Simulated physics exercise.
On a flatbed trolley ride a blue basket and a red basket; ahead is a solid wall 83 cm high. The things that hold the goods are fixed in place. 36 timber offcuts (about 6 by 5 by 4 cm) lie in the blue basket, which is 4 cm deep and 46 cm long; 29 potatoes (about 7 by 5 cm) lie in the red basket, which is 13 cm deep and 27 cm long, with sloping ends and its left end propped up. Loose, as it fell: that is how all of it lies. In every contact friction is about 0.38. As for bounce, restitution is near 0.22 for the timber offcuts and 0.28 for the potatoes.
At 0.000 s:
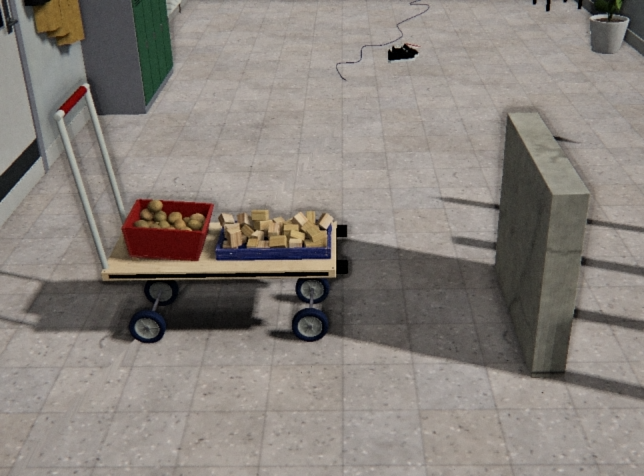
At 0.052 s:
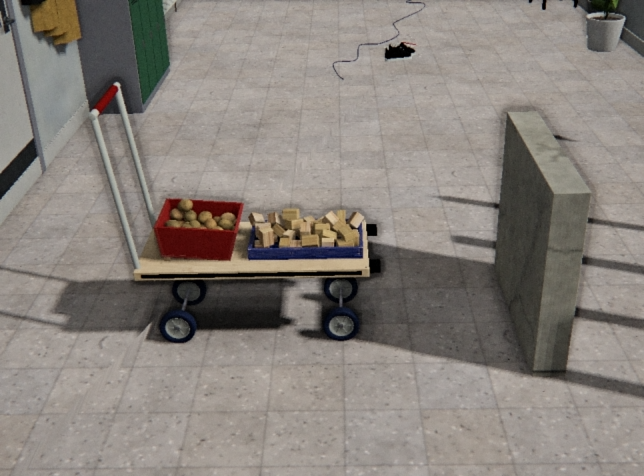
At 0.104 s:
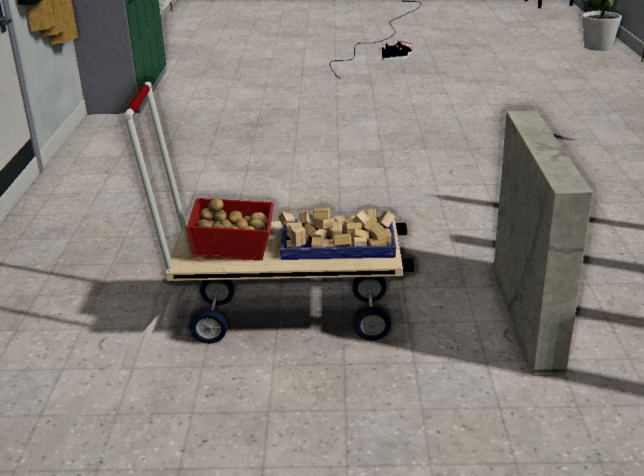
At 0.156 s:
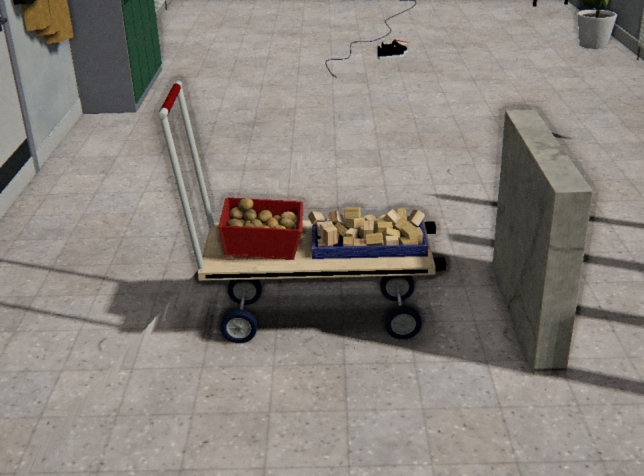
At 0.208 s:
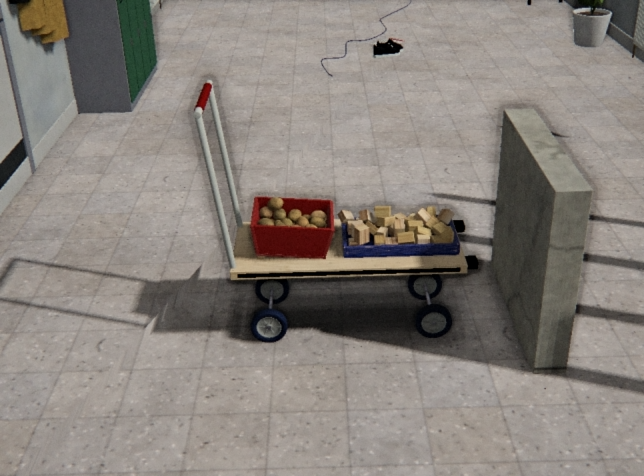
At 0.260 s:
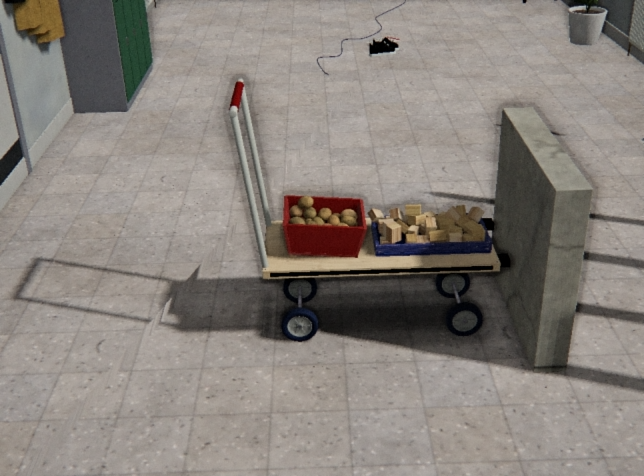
A flatbed trolley carrying a red basket and a blue basket rolls right, nearing a solid wall.
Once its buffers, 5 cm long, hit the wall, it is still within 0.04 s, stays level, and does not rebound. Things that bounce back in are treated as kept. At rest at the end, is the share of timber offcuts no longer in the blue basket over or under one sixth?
Over one sixth.
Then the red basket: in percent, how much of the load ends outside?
Red basket: 5%.
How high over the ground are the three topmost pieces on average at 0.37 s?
Roughly 58 centimetres.
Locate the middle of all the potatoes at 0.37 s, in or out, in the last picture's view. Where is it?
I'd say near (349, 227).
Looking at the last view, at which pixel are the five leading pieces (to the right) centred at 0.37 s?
I'd put their middle close to (500, 211).
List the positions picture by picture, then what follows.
In the first frame (places track the rim corner closest to us here; the camera moves round a little), blue basket (327, 248); red basket (125, 227); 74 cm to go; all still inside.
Blue basket (360, 247); red basket (157, 227); 61 cm to go, in the second frame.
Blue basket (393, 246); red basket (189, 227); 47 cm to go, in the third frame.
Blue basket (425, 245); red basket (221, 226); 34 cm to go, in the fourth frame.
Blue basket (457, 244); red basket (253, 225); 20 cm to go, in the fifth frame.
Blue basket (489, 242); red basket (286, 224); 7 cm to go; all still inside, in the sixth frame.
After 0.27 s, contact with the wall.
After 0.37 s, the blue basket is down by 3 of 36 and the red basket has all 29.
After 0.49 s, the blue basket is down by 8 of 36 and the red basket is down by 1 of 29.
After 0.72 s, the blue basket is down by 9 of 36 and the red basket is down by 1 of 29.
When it is over (at 1.22 s), the blue basket is down by 9 of 36 and the red basket is down by 1 of 29. Asked share, 9 of 36, 25 per cent.
